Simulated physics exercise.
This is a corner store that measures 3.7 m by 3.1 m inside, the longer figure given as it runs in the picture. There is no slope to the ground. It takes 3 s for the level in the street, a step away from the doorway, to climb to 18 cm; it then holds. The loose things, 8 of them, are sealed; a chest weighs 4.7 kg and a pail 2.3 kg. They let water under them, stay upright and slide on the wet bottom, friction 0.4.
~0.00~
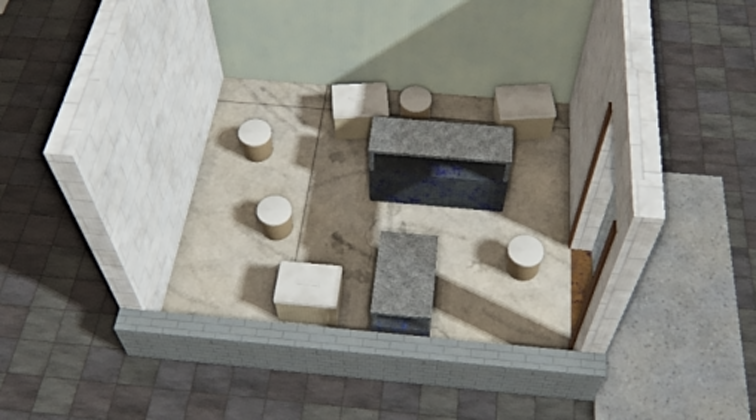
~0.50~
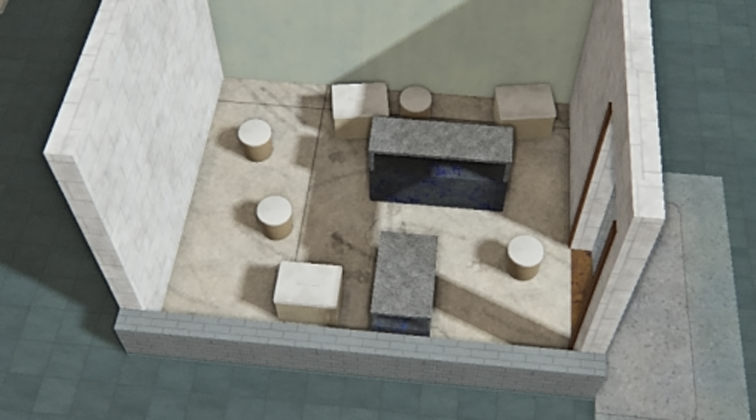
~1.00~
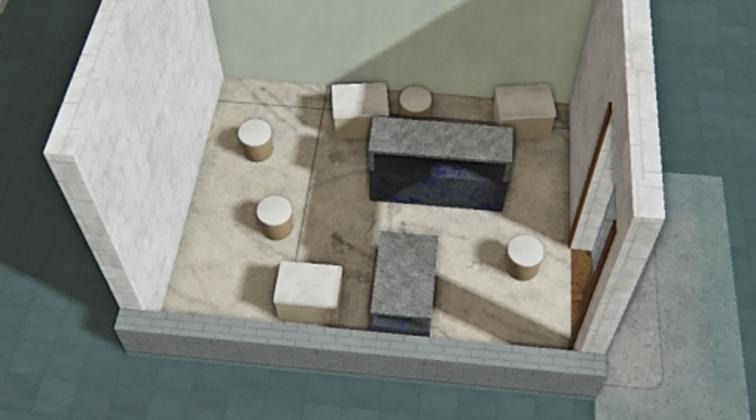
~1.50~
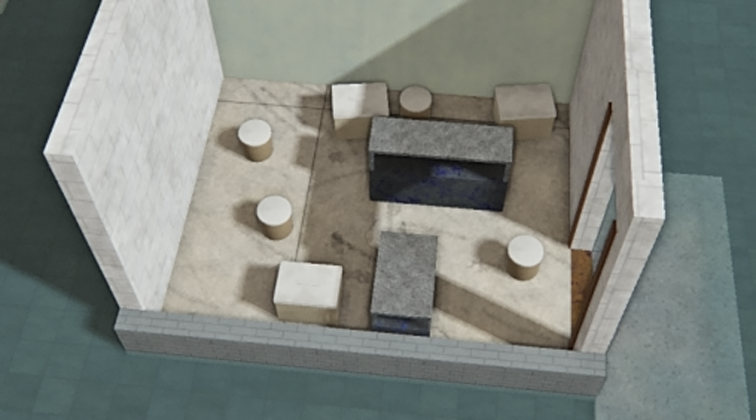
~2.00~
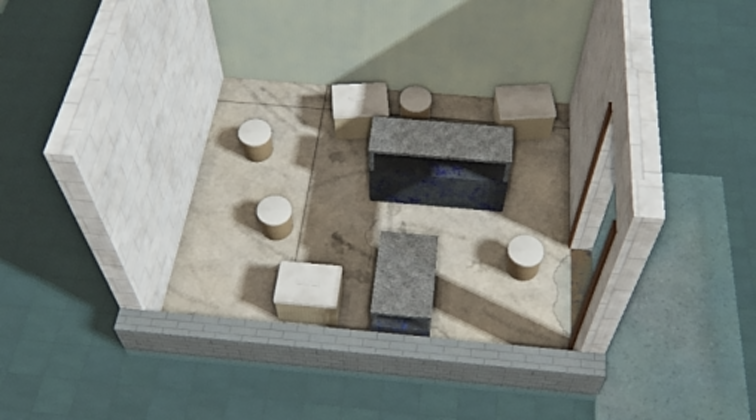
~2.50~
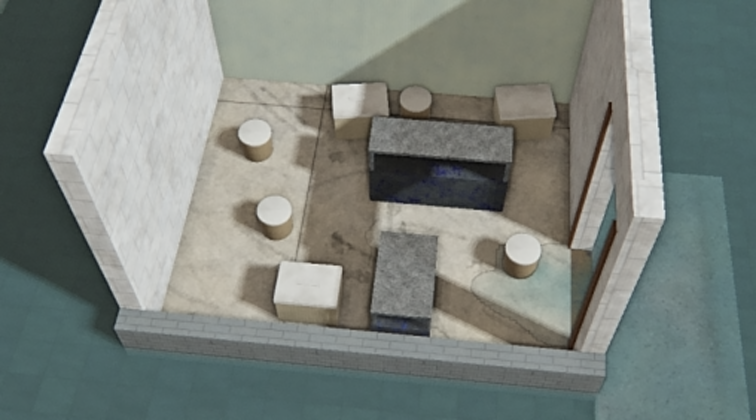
A small roofless corner store with pale marbled walls and a grey block front ledge is seen from high above, the camera still. Two dark grey counters stand mid-floor among pale boxes and round stools, with a brown-framed doorway at right. Teal water covers the dark paving outside, spreads over the grey slab, then creeps through the doorway across the floor's right corner, reaching a stool.
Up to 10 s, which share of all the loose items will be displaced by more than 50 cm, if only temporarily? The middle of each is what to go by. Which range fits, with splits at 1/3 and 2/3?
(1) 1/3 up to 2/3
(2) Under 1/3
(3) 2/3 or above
(1) 1/3 up to 2/3.
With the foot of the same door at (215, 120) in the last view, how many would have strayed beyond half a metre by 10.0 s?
The answer would then be 7.
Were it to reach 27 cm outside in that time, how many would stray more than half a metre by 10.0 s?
That would give 8.
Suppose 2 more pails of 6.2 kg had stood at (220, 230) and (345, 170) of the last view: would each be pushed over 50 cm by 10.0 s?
Above the limit, then inside the limit.
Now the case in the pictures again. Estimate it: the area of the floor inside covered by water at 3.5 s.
Some 2.5 m2.
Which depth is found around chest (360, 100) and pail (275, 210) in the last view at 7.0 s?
Close to 0 and 7 centimetres.
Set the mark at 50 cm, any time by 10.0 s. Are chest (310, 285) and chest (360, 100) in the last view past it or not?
First not as far, then not as far.
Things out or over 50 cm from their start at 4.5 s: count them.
The count is 1.
After 3.5 s 1 of 8 are over 50 cm from their spots; 0 afloat.
After 4.5 s 1 of 8 are over 50 cm from their spots; 1 afloat.
After 7.0 s 3 of 8 are over 50 cm from their spots; 2 afloat.
After 10.0 s 4 of 8 are over 50 cm from their spots, and 4 have been at some point; 7 afloat.
